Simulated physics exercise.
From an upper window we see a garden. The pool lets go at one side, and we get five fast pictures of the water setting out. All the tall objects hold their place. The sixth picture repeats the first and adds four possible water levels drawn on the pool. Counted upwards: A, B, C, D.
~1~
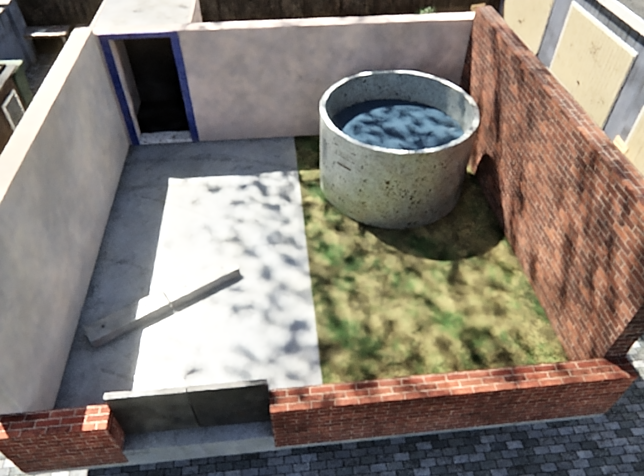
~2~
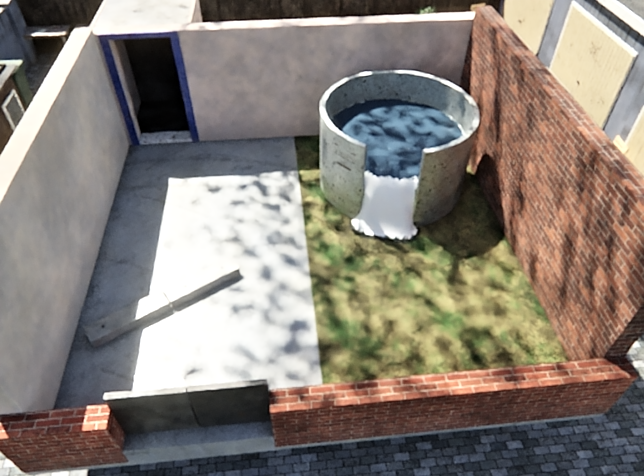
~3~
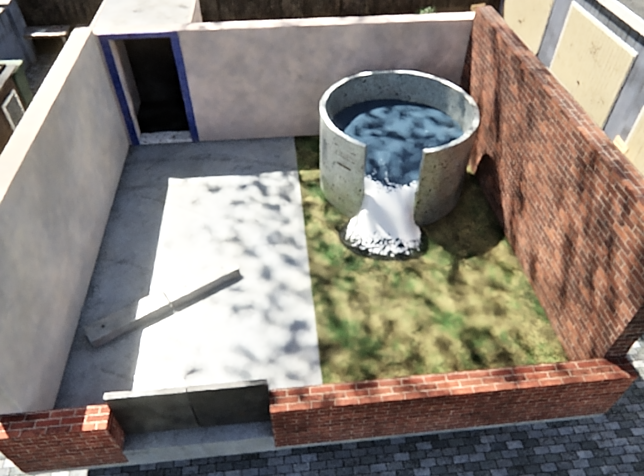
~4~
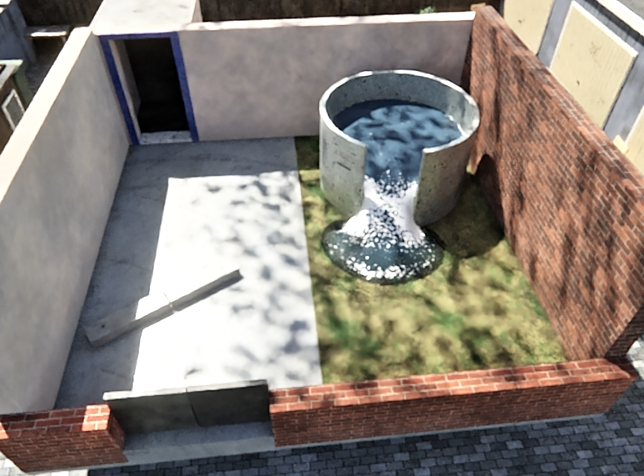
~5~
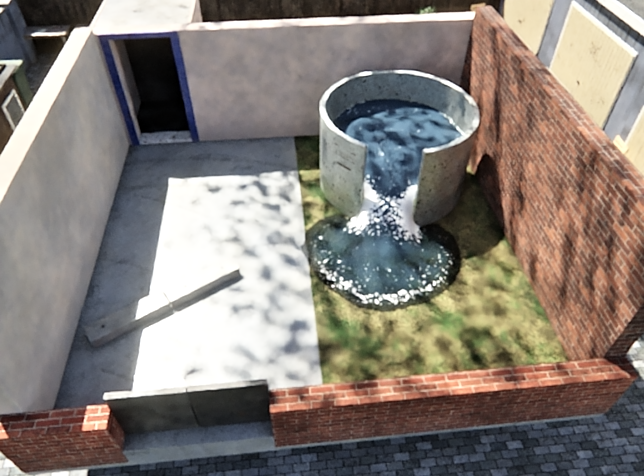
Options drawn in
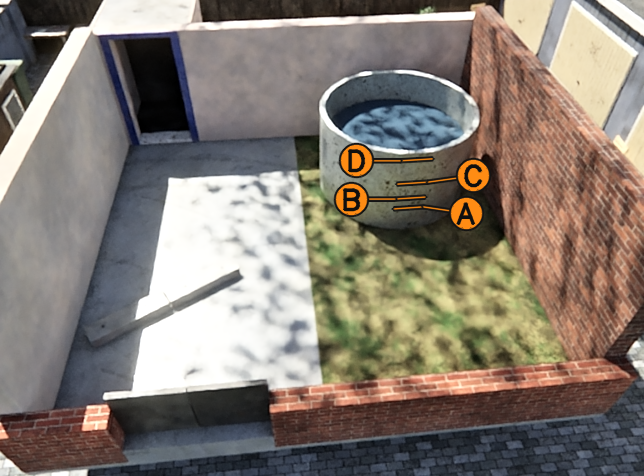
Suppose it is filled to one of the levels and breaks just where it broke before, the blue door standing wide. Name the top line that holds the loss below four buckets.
C.
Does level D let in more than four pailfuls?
Yes.
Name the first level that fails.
That would be D.
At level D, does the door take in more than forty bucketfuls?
No, less.
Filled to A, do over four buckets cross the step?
No, that is safe.
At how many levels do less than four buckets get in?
Three of the four.
On the marked copy, A at (408, 207); B at (410, 198); C at (412, 183); D at (416, 159); from the bottom up A, B, C, D.
With A, nothing gets over.
With B, nothing gets over.
With C, a splash gets over, under a bucket.
With D, about 13 bucketfuls get in.
